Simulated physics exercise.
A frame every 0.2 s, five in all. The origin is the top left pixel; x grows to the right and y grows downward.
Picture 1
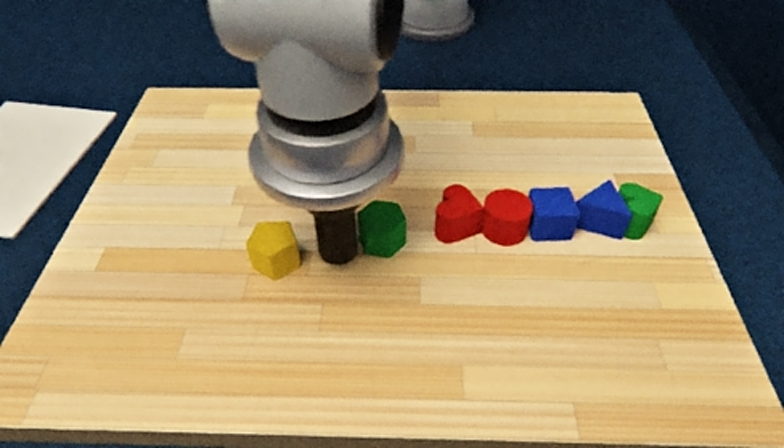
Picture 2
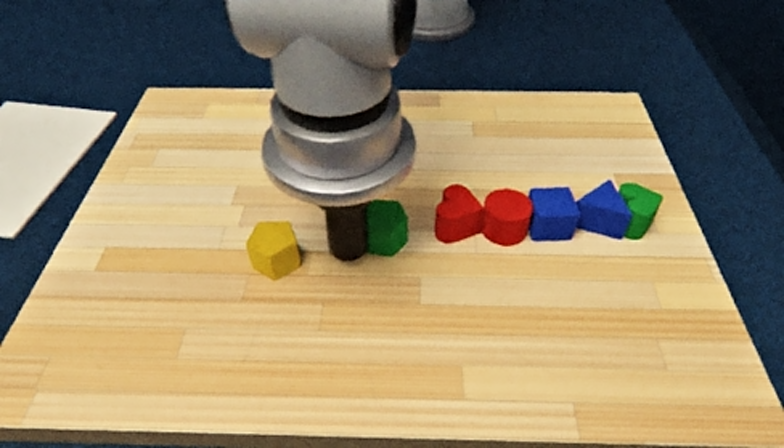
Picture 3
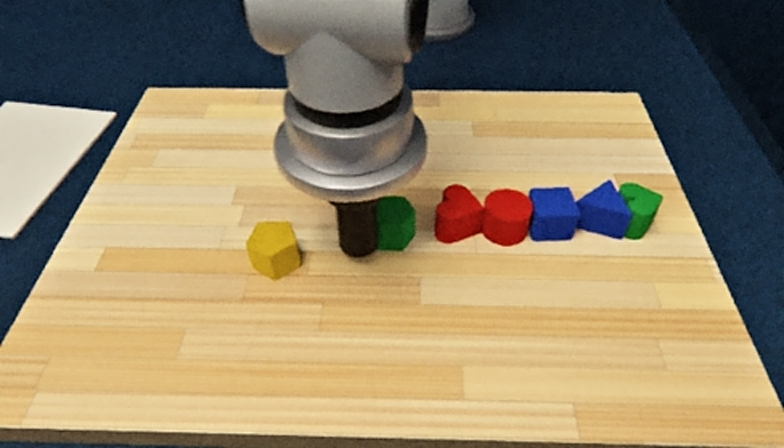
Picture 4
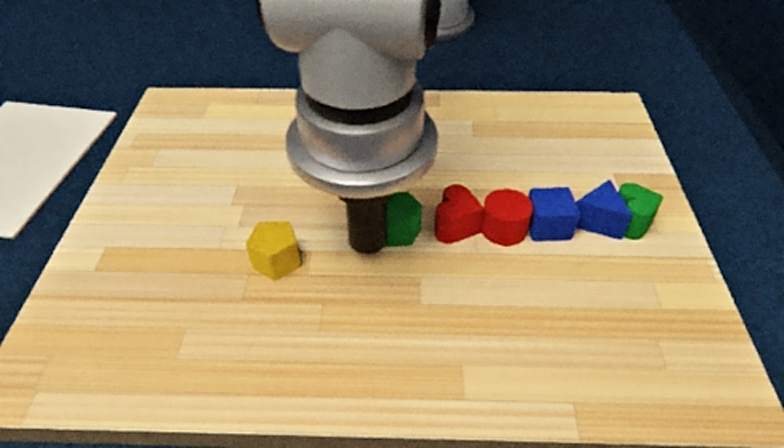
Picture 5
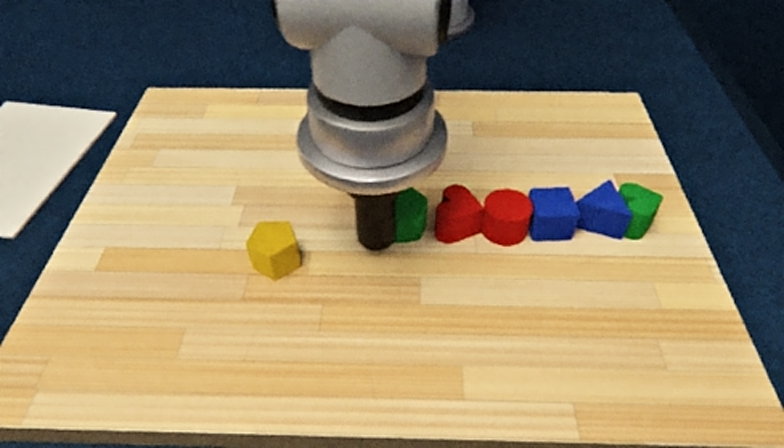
Robot arm with a dark rod nudging a green hexagonal block slightly right toward a row of red, blue and green blocks.
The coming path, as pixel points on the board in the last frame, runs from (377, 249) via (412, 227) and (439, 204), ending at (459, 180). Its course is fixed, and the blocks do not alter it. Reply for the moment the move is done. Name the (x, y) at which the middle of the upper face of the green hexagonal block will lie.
In the picture, that point is around (477, 135).
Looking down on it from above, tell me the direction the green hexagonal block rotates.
Seen from above, counterclockwise.
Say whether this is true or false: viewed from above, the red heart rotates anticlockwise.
Answer: False.
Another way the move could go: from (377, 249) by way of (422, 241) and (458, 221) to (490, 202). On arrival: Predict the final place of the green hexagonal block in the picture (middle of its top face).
At roughly (434, 175).
On the path given first. One third of the way, rod at (412, 216); green hexagonal block at (433, 179), turned 15° anticlockwise; red heart at (464, 199), turned 25° clockwise.
Two thirds of the way, rod at (440, 192); green hexagonal block at (458, 156), turned 25° anticlockwise; red heart at (481, 194), turned 70° clockwise; red circular block at (523, 209); blue square at (566, 203), turned 15° anticlockwise.
At the end, rod at (460, 169); green hexagonal block at (477, 135), turned 25° anticlockwise; red heart at (483, 191), turned 85° clockwise; red circular block at (524, 210); blue square at (567, 203), turned 15° anticlockwise.
